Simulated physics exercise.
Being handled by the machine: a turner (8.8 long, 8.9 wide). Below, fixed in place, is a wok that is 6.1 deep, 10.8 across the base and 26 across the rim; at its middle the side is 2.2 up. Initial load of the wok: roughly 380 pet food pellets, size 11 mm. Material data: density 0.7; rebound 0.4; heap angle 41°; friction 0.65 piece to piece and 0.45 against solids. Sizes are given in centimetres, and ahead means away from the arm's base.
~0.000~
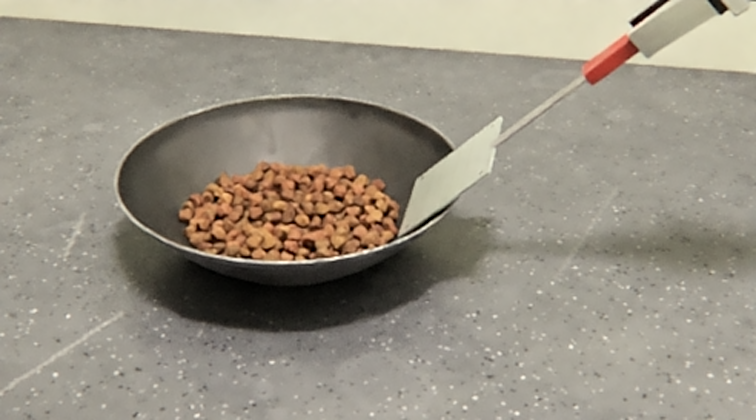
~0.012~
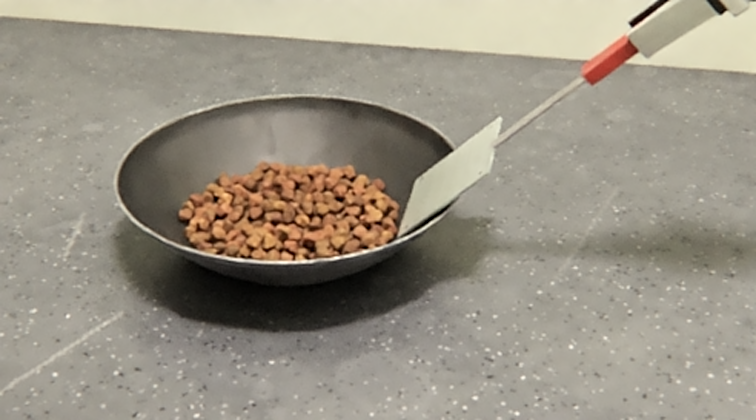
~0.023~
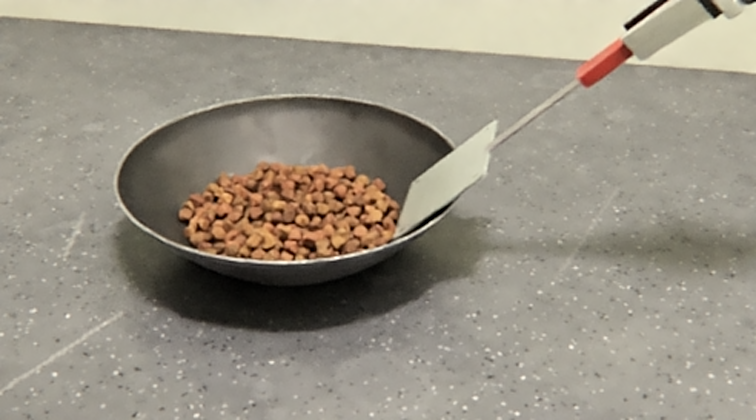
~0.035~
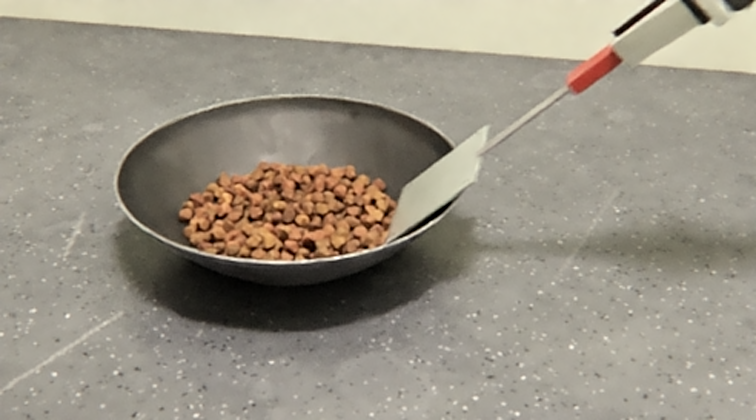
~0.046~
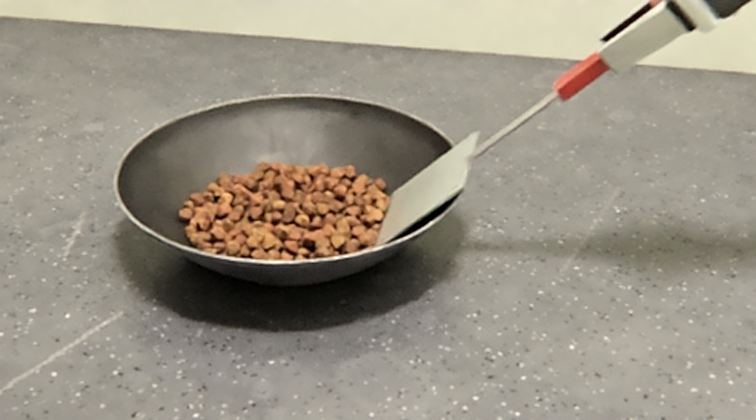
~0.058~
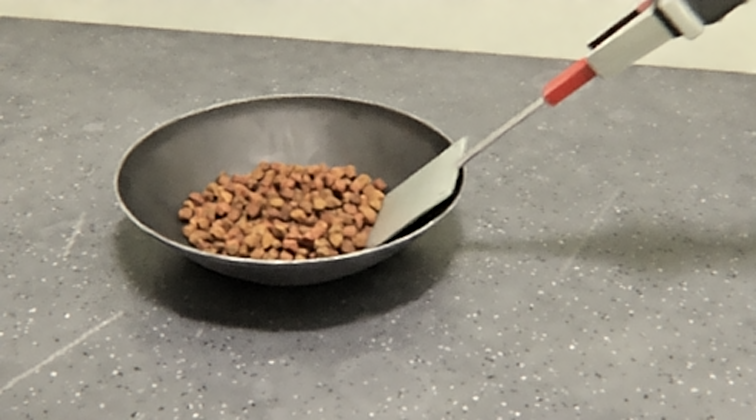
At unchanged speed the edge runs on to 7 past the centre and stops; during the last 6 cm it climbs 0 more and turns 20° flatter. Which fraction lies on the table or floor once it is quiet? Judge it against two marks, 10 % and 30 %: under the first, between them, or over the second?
Between them, so from 10 to 30 %.
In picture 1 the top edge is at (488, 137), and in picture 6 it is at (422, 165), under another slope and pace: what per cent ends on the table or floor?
Close to 35 in a hundred.
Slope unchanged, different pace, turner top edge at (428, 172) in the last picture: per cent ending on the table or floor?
Expect some 30 per cent there.
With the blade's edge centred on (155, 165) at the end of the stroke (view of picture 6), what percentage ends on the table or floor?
Close to 60 per cent finishes on the table or floor.
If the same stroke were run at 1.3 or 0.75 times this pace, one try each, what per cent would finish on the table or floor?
25 and 15 %.
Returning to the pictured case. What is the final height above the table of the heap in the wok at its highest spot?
Close to 7.5 centimetres high.
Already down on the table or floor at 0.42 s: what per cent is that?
Roughly 20 percent of it.
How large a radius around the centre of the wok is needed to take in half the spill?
20 cm.
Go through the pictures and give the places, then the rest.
In the first frame, turner top edge at (496, 144), sloping 44°; upper third of the load around (298, 212), from x 185 to 390, top at y 165; 375 in the wok.
In the second frame, turner top edge at (495, 144), sloping 44°; upper third of the load around (298, 212), from x 185 to 390, top at y 165.
In the third frame, turner top edge at (490, 147), sloping 44°; upper third of the load around (298, 212), from x 185 to 390, top at y 165.
In the fourth frame, turner top edge at (481, 153), sloping 44°; upper third of the load around (298, 212), from x 185 to 390, top at y 165.
In the fifth frame, turner top edge at (470, 159), sloping 44°; upper third of the load around (298, 211), from x 185 to 390, top at y 165.
In the sixth frame, turner top edge at (459, 164), sloping 44°; upper third of the load around (290, 210), from x 185 to 390, top at y 165; 375 in the wok.
After 0.12 s, sloping 44°, highest piece 8 above the table; 375 in the wok.
After 0.19 s, sloping 37°, highest piece 10 above the table; 372 in the wok, 3 on the blade or in flight.
After 0.42 s, sloping 24°, highest piece 7 above the table; 291 in the wok, 81 on the table or floor, 3 on the blade or in flight.
After 1.47 s, sloping 24°, highest piece 7 above the table; 291 in the wok, 84 on the table or floor.
At rest, 291 in the wok, 84 on the table or floor. That is 22 % on the table or floor.
